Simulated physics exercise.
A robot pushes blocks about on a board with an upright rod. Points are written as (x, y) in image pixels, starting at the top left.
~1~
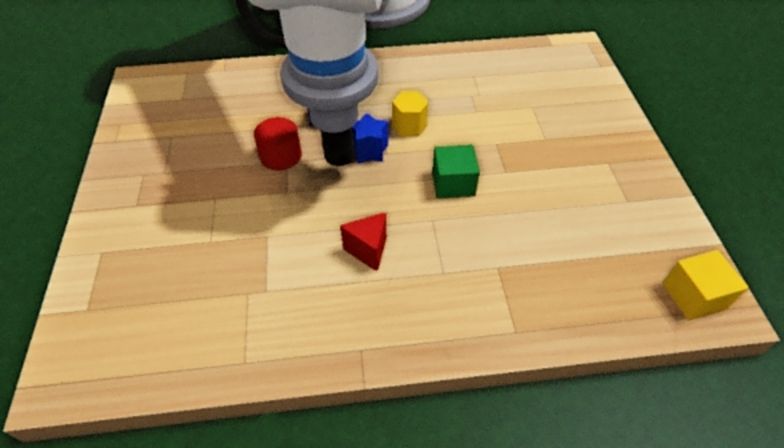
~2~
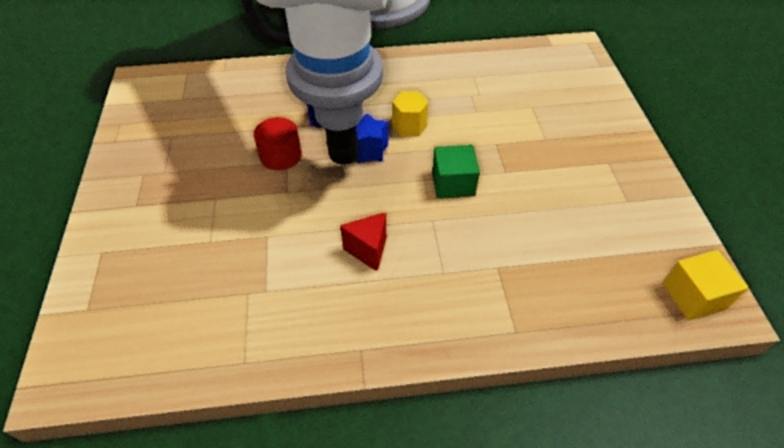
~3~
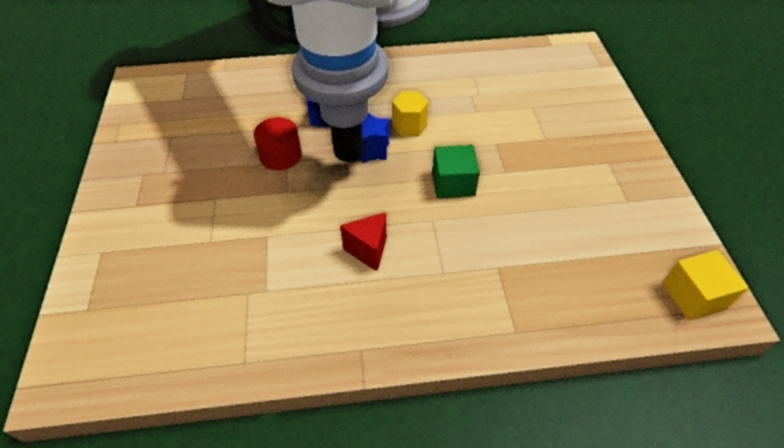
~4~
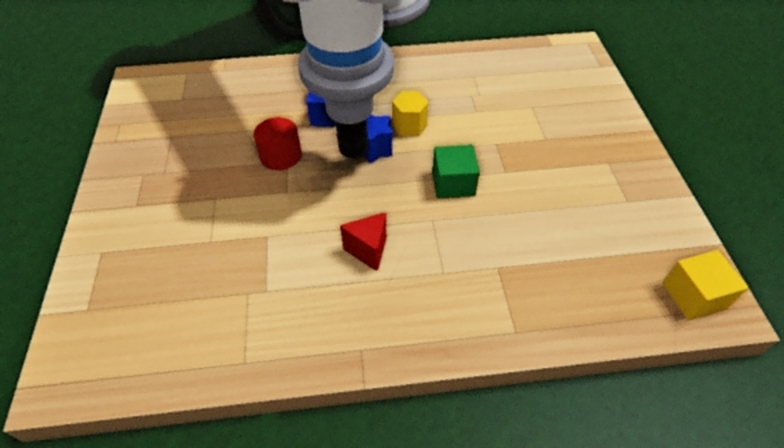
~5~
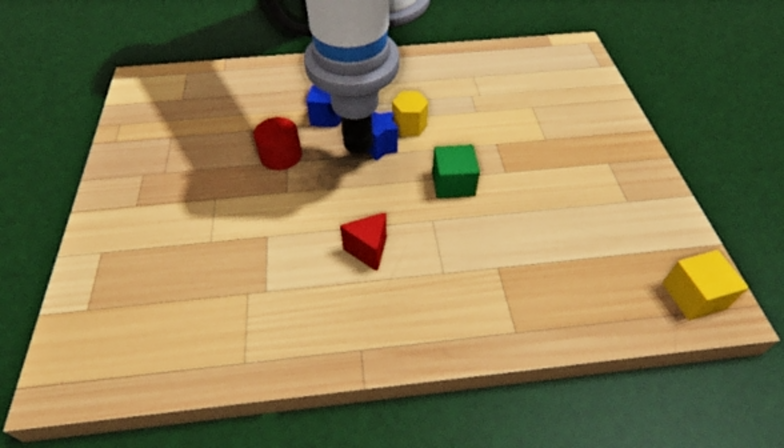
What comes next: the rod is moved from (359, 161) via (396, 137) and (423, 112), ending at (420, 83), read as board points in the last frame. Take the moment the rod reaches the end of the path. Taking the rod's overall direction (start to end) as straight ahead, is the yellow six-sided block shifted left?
No.
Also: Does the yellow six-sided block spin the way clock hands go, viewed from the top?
Going by the path, yes.
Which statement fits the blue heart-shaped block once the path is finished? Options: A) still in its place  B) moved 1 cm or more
Option A.
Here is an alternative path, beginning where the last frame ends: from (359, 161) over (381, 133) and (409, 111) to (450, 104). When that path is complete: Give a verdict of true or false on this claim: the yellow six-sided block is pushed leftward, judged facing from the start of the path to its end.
It is false.
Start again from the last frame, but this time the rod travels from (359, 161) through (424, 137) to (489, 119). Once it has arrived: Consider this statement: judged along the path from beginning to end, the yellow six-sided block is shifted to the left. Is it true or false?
It is true.
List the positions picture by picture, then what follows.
In the first picture, rod's lower end (339, 157); blue heart-shaped block hidden; blue star block (368, 126); yellow six-sided block (410, 101).
In the second picture, rod (344, 155); blocks still.
In the third picture, rod (348, 152); blue star block (370, 125).
In the fourth picture, rod (353, 149); blue star block (374, 124).
In the fifth picture, rod (358, 144); blue heart-shaped block (321, 93); blue star block (378, 121); yellow six-sided block (410, 101).
The first path, step by step. One third of the way, rod (396, 120); blue star block (407, 95), turned 20° anticlockwise; yellow six-sided block (434, 85), turned 40° clockwise.
Two thirds of the way, rod (424, 94); blue star block (429, 70), turned 30° anticlockwise; yellow six-sided block (459, 61), turned 65° clockwise.
At the end, rod (421, 66); blue heart-shaped block still; blue star block (429, 43), turned 25° anticlockwise; yellow six-sided block (464, 55), turned 85° clockwise.
